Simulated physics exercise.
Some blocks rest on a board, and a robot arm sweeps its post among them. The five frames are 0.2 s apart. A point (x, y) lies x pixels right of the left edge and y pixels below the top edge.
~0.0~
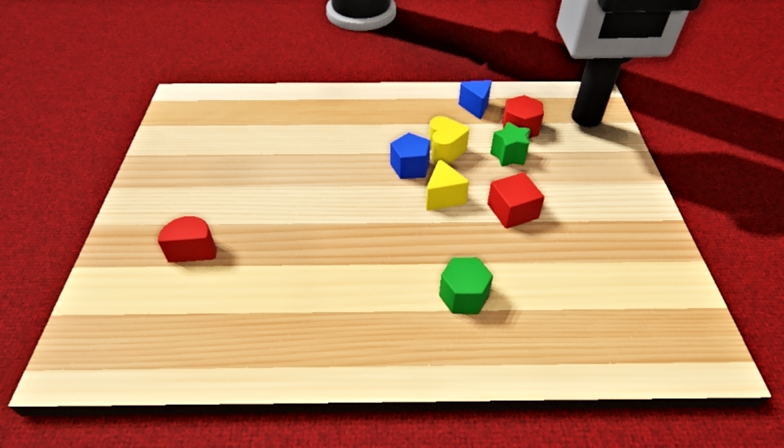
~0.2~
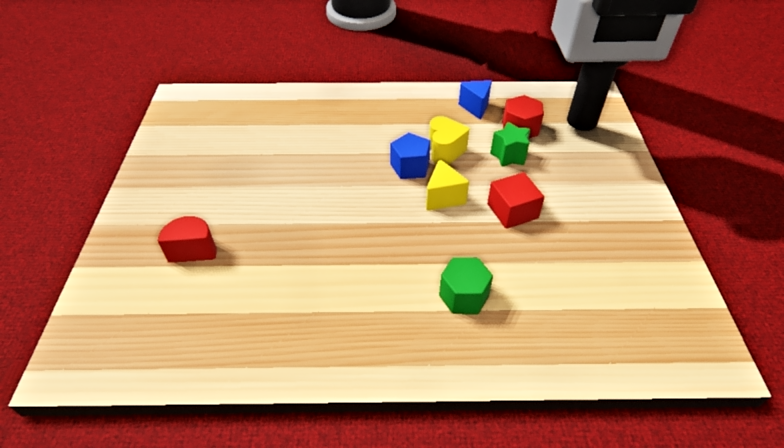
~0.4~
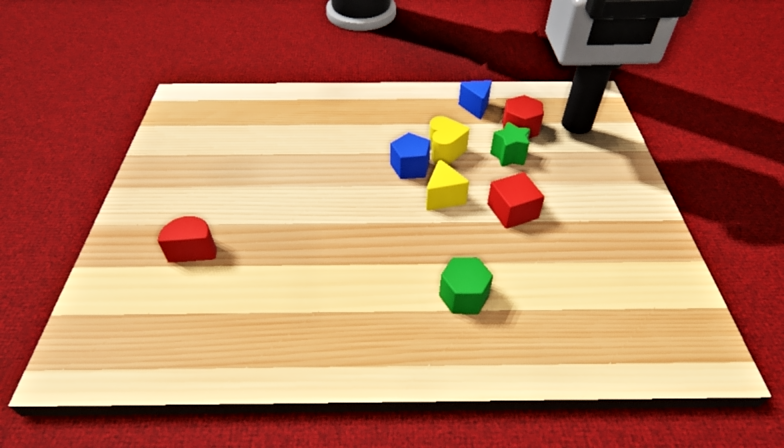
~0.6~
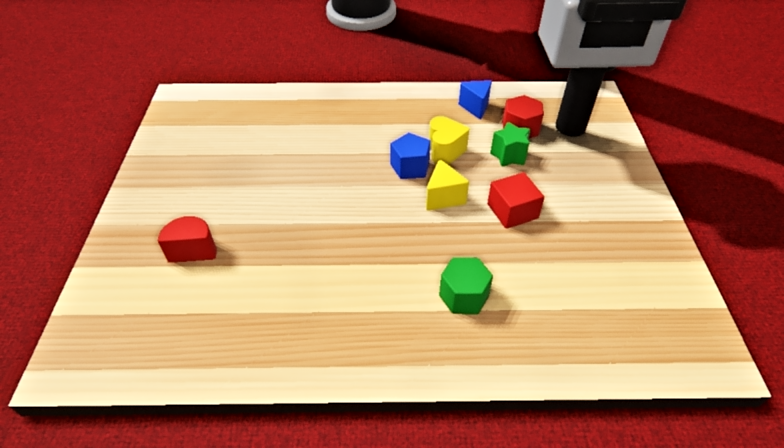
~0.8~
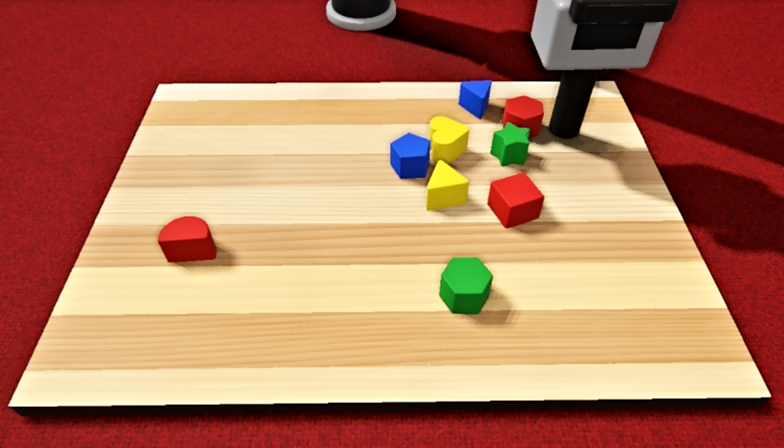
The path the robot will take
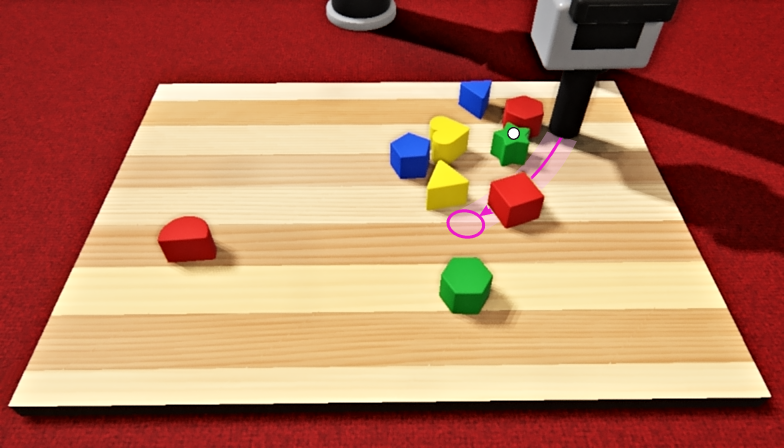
On a striped wooden board set on red carpet, a robot arm's dark post slid slightly left and toward the viewer near the upper right corner, while the scattered red, blue, yellow and green blocks stayed still.
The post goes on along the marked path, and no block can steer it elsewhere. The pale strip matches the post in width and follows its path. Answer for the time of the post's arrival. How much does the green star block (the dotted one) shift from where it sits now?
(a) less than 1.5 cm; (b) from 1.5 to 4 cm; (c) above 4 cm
Option a.
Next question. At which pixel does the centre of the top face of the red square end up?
I'd place it at (502, 224), taking the centre of its top.
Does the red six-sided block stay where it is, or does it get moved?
Here the red six-sided block stays on its spot.
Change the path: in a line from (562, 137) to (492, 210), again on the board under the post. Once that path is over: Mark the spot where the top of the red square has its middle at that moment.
That would be at about pixel (509, 220).
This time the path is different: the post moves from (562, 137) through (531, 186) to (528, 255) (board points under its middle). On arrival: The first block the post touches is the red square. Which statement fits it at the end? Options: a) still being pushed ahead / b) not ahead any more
(b)
Drawn move, from (562, 137) by way of (541, 167) and (510, 197) to (466, 224); the dot is on the green star block.
The first path, step by step. One third of the way, post at (543, 160); nothing pushed yet.
Two thirds of the way, post at (511, 189); red square at (510, 205), turned 20° anticlockwise.
At the end, post at (467, 217); green star block still; red square at (502, 224), turned 95° anticlockwise; red six-sided block still.
